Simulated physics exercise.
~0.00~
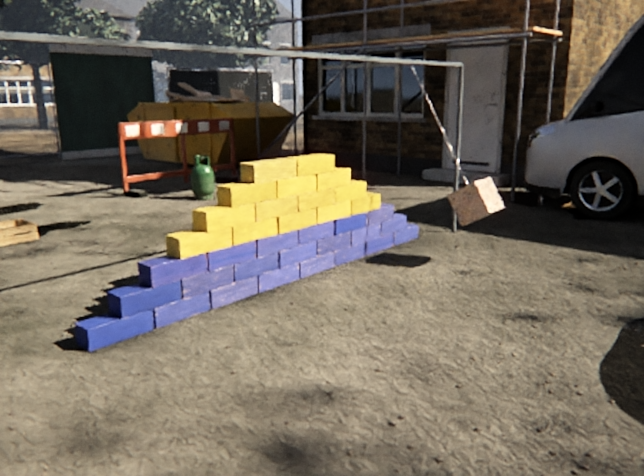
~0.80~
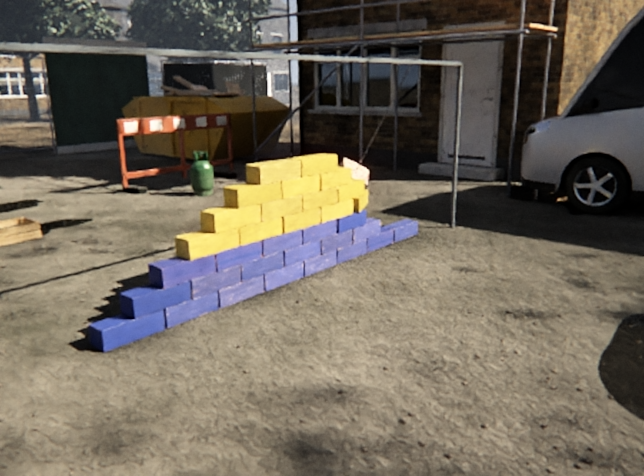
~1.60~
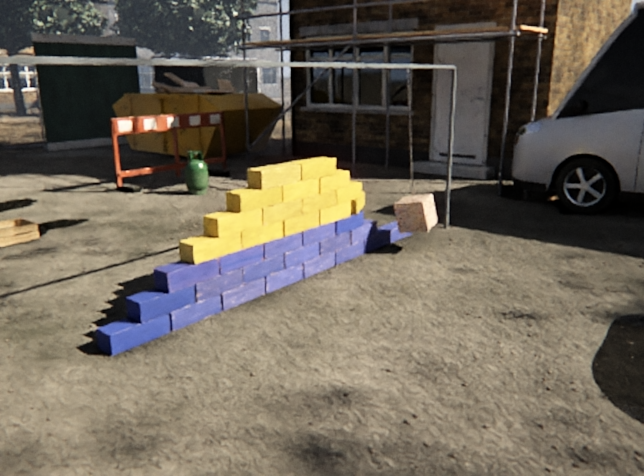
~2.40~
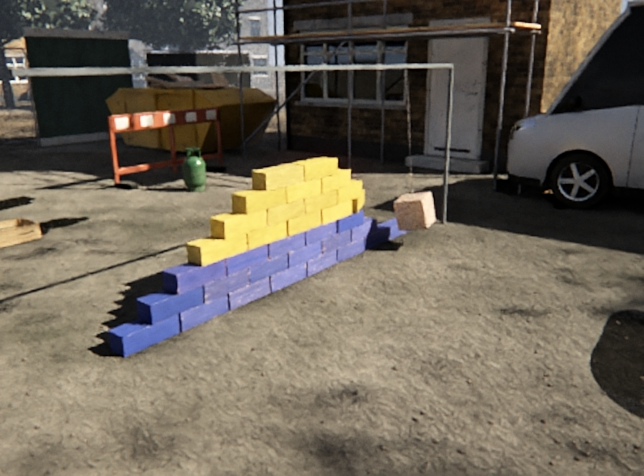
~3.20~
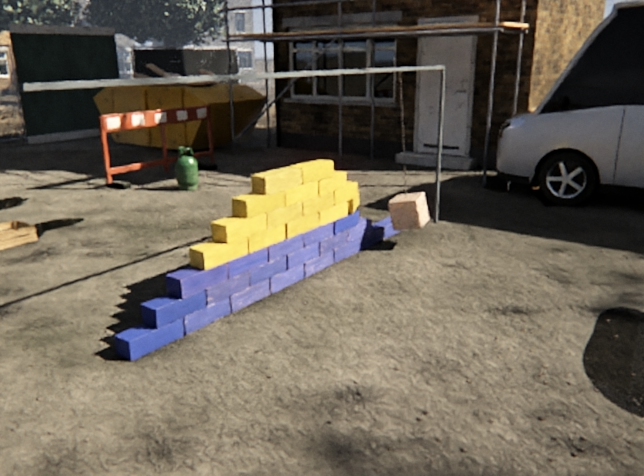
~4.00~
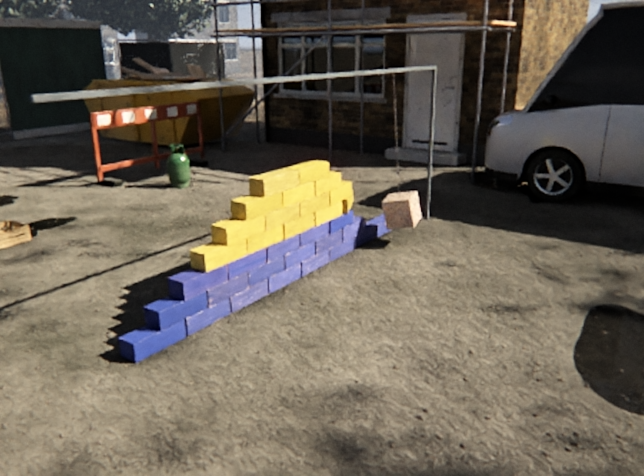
A pinkish block hanging from an overhead beam swung left behind the right end of a stepped blue and yellow wall, then came back and settled beside it, nudging a low blue piece or two while the yellow ones stayed up.
